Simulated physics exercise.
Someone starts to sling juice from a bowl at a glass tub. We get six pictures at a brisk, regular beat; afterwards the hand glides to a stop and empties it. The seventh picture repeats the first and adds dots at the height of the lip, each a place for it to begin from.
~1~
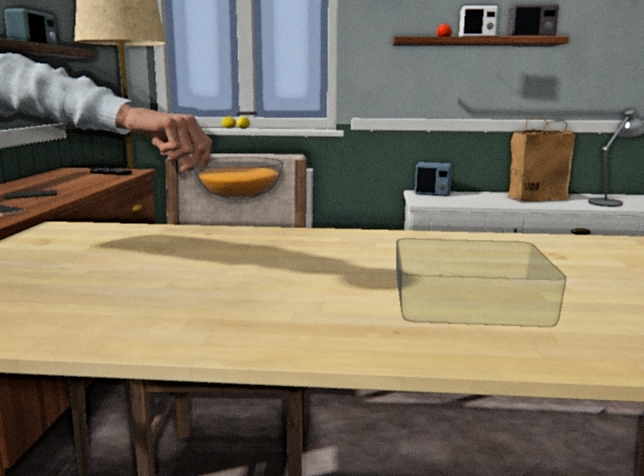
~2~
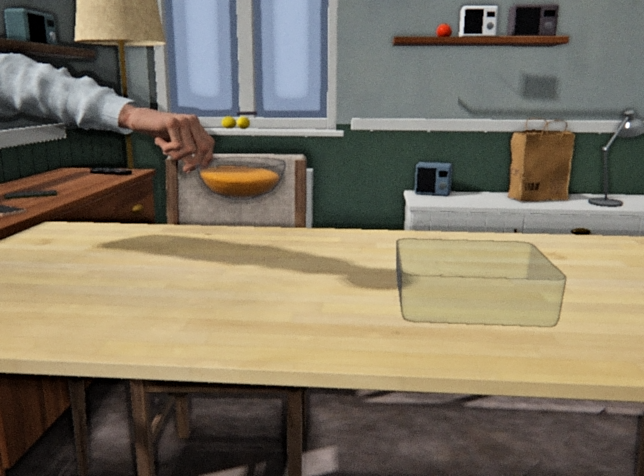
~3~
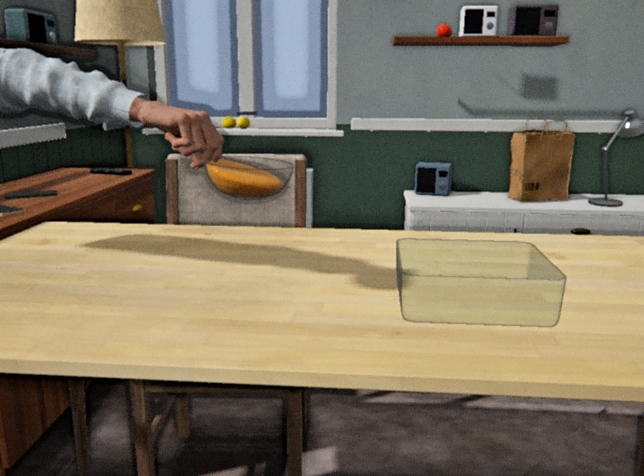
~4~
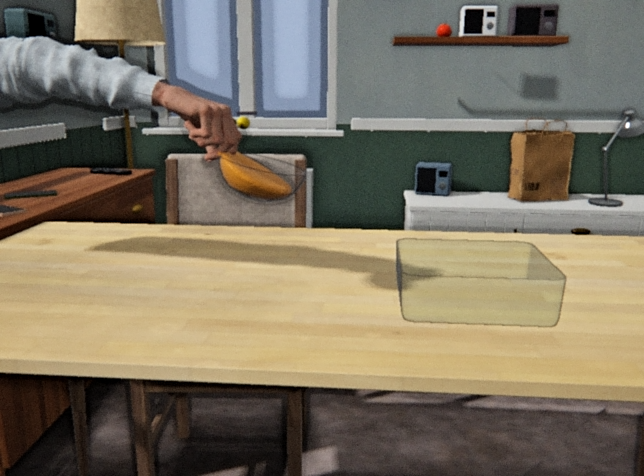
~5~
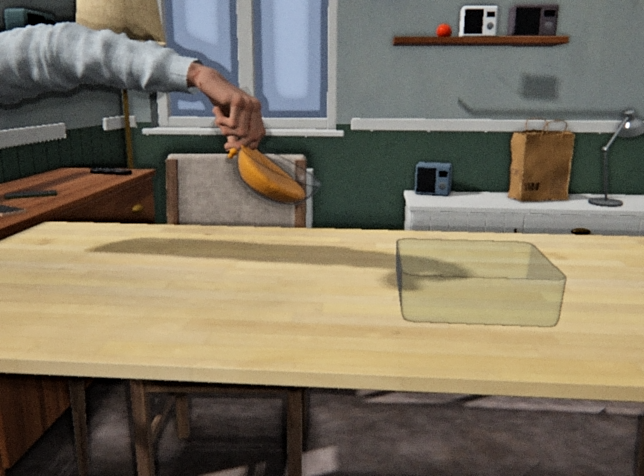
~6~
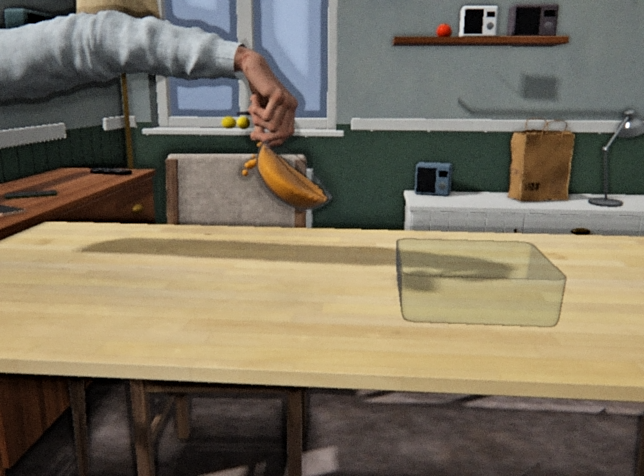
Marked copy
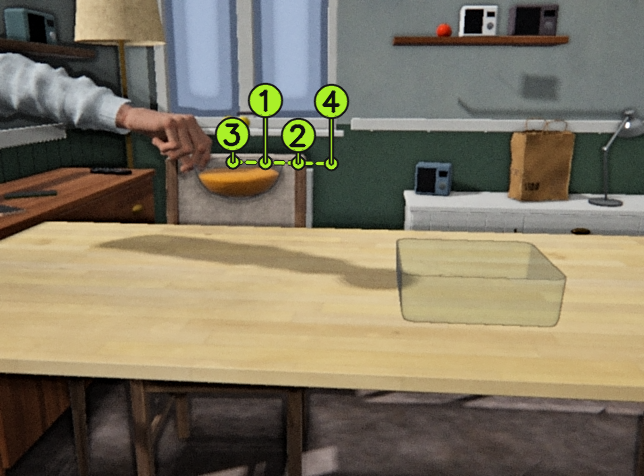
A hand in a pale grey sleeve holds a clear bowl of orange juice above a light wooden table, seen from a fixed, slightly raised view across a green-and-grey room. A transparent glass tub sits on the table at right, with a chair, window, paper bag and lamp behind. The arm, nearly still at first, moves right while steadily tilting the bowl, and the juice slides over its rim.
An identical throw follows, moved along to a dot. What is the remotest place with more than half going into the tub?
Choose 2.
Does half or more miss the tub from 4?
No.
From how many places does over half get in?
Two of the four.
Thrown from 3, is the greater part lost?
Yes.
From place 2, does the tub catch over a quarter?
Yes, clearly.
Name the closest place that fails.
1.
In lime, 1 at (265, 162); 2 at (298, 163); 3 at (232, 162); 4 at (331, 163).
Choosing 1, about 17 % lands in the tub, 79 % falls short and 4 % goes beside or beyond.
Choosing 2, about 63 % lands in the tub, 18 % falls short and 19 % goes beside or beyond.
Choosing 3, about 0 % lands in the tub, 97 % falls short and 3 % goes beside or beyond.
Choosing 4, about 67 % lands in the tub, 6 % falls short and 27 % goes beside or beyond.
